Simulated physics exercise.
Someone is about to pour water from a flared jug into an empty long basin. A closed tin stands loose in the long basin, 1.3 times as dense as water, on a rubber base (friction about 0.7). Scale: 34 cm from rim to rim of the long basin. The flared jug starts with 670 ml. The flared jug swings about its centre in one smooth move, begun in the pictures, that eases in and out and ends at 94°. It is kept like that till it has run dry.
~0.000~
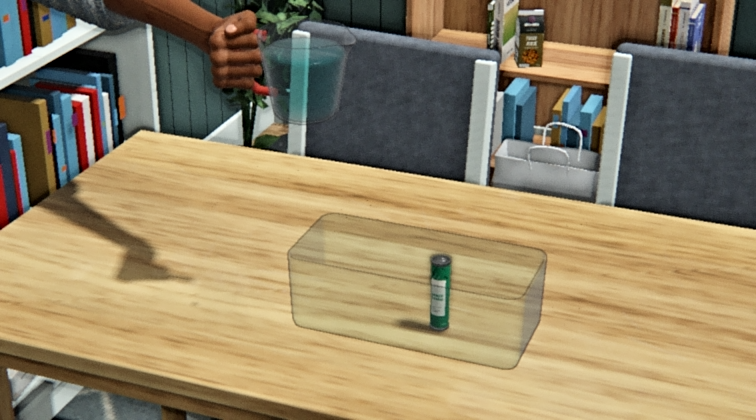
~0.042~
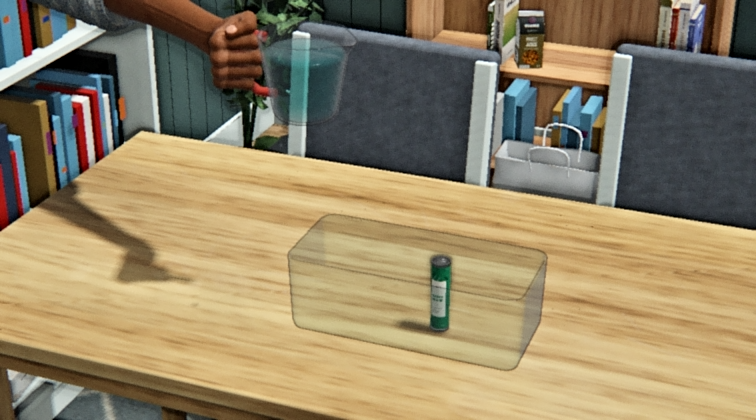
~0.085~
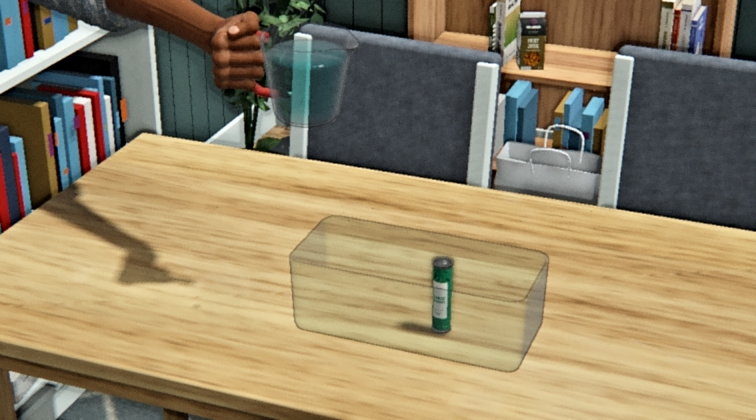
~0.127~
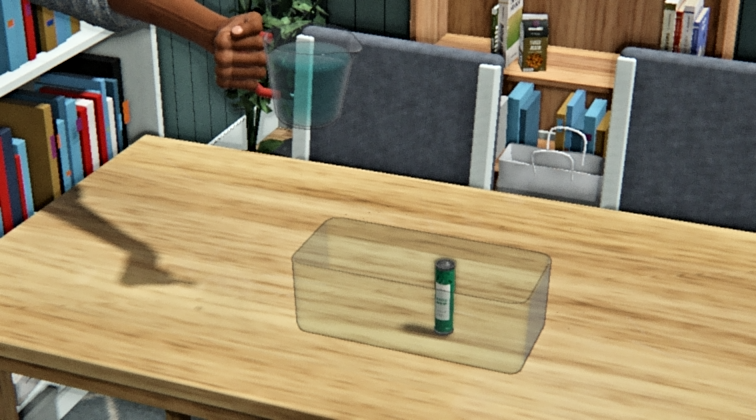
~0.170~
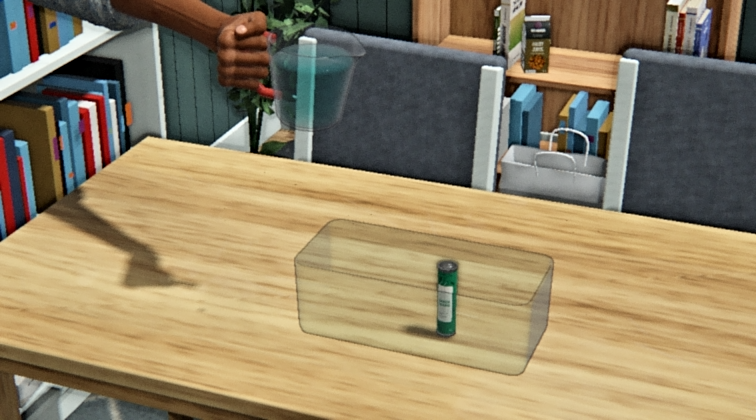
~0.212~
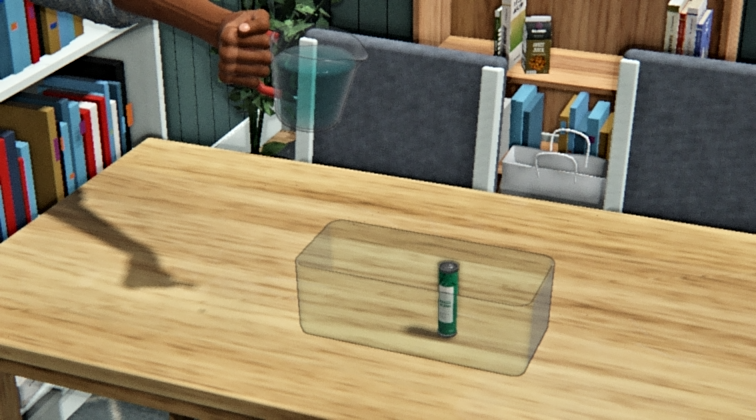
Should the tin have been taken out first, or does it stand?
It topples.
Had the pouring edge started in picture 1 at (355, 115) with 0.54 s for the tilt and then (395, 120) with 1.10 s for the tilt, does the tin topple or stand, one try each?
First it keeps standing; then it goes over.
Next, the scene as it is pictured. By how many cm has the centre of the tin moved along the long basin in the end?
About 7.5 cm.
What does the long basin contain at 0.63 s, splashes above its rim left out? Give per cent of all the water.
Near 0 in a hundred.
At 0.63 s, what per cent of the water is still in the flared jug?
Some 82 per cent.
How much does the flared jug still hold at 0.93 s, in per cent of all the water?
Some 30 per cent.
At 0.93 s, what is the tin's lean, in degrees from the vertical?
Near 0° from upright.
By 0.63 s the tilt is 57° and 83 per cent is still to pour; the tin stands where it began.
By 0.93 s the tilt is 89° and 30 per cent is still to pour; the tin stands 2 cm from where it began.
By 1.25 s the tilt is 94° and 3 per cent is still to pour; the tin lies on its side.
By 1.60 s the tilt is 94° and 0 per cent is still to pour; the tin lies on its side.
At rest the tin lies on its side.
